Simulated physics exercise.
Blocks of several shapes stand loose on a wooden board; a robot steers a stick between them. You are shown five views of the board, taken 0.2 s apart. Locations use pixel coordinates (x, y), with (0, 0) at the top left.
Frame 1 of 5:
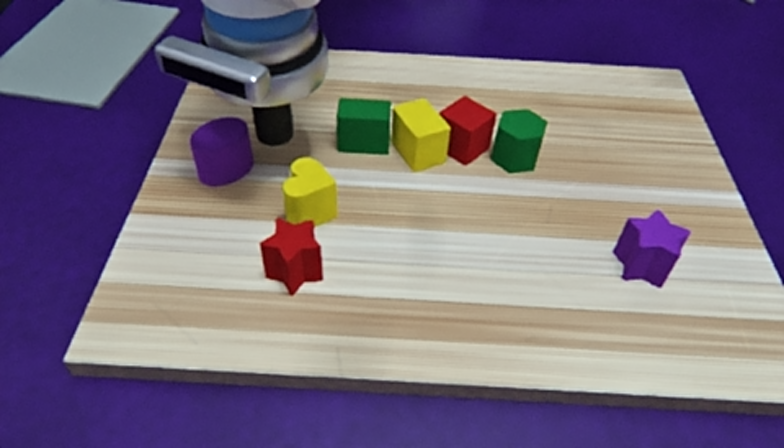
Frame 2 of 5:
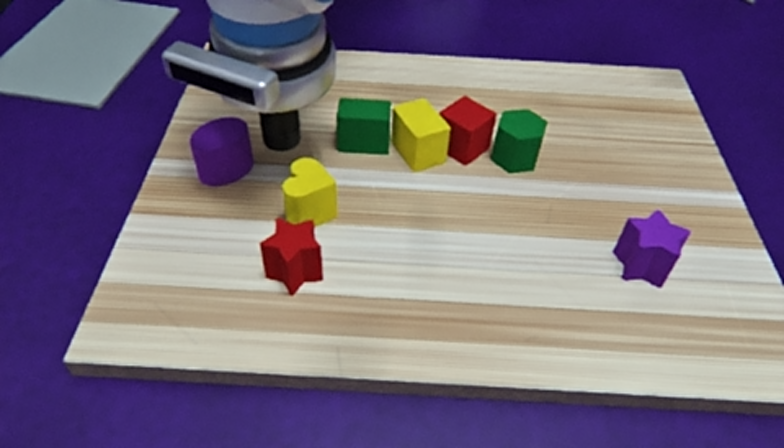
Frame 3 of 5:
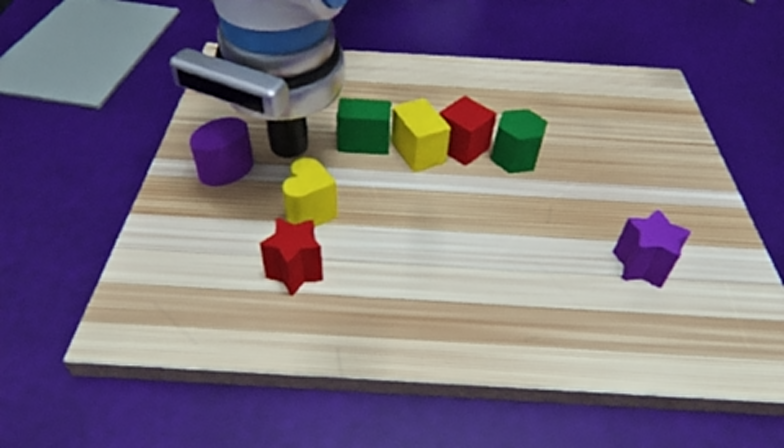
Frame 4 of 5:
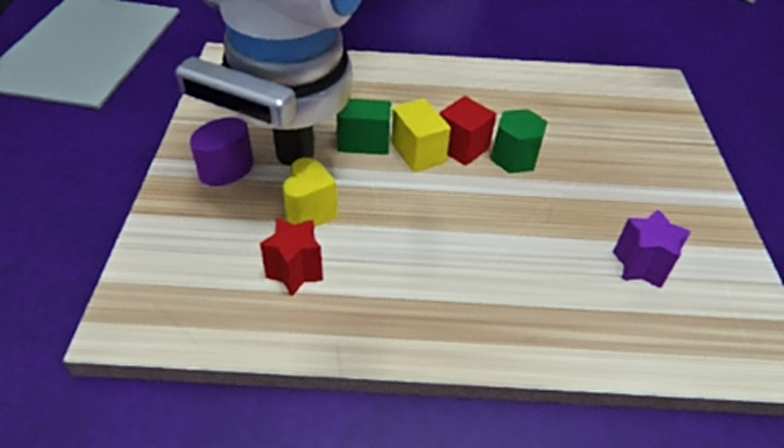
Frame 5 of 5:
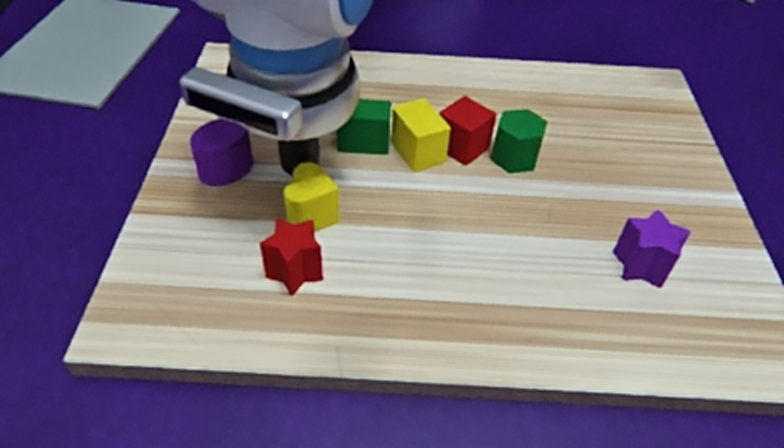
The footage shows a robot arm moving its dark stick slightly right and toward the viewer among colourful blocks on a wooden board, then nudging the yellow heart-shaped block slightly toward the viewer while the other blocks stay still.
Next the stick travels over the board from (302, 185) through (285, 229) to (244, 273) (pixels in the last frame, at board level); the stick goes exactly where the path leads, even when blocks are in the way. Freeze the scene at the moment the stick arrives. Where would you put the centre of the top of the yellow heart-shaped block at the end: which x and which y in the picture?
At pixel (316, 221).
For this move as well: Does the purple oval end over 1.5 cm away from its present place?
I believe not.
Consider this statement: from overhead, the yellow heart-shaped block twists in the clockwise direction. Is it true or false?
The claim does not hold.
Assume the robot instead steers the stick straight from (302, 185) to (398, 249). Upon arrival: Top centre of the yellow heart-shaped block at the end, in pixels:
By then it is at (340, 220).
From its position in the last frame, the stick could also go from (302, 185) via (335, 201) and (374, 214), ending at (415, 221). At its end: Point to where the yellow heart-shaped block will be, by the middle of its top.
It should be at about (331, 202).
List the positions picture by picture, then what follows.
Stick's lower end at (275, 135); purple oval at (219, 133); red star block at (291, 237); yellow heart-shaped block at (307, 177), in the first frame.
Stick at (282, 141); blocks still, in the second frame.
Stick at (289, 147); blocks still, in the third frame.
Stick at (296, 155); blocks still, in the fourth frame.
Stick at (301, 165); purple oval at (219, 133); red star block at (291, 237); yellow heart-shaped block at (309, 182), in the fifth frame.
What follows on the original path. One third of the way, stick at (292, 195); red star block at (294, 246), turned 25° clockwise; yellow heart-shaped block at (317, 211), turned 30° anticlockwise.
Two thirds of the way, stick at (268, 224); red star block at (294, 255), turned 45° clockwise; yellow heart-shaped block at (316, 221), turned 65° anticlockwise.
At the end, stick at (240, 254); purple oval still; red star block at (294, 255), turned 45° clockwise; yellow heart-shaped block at (316, 221), turned 65° anticlockwise.
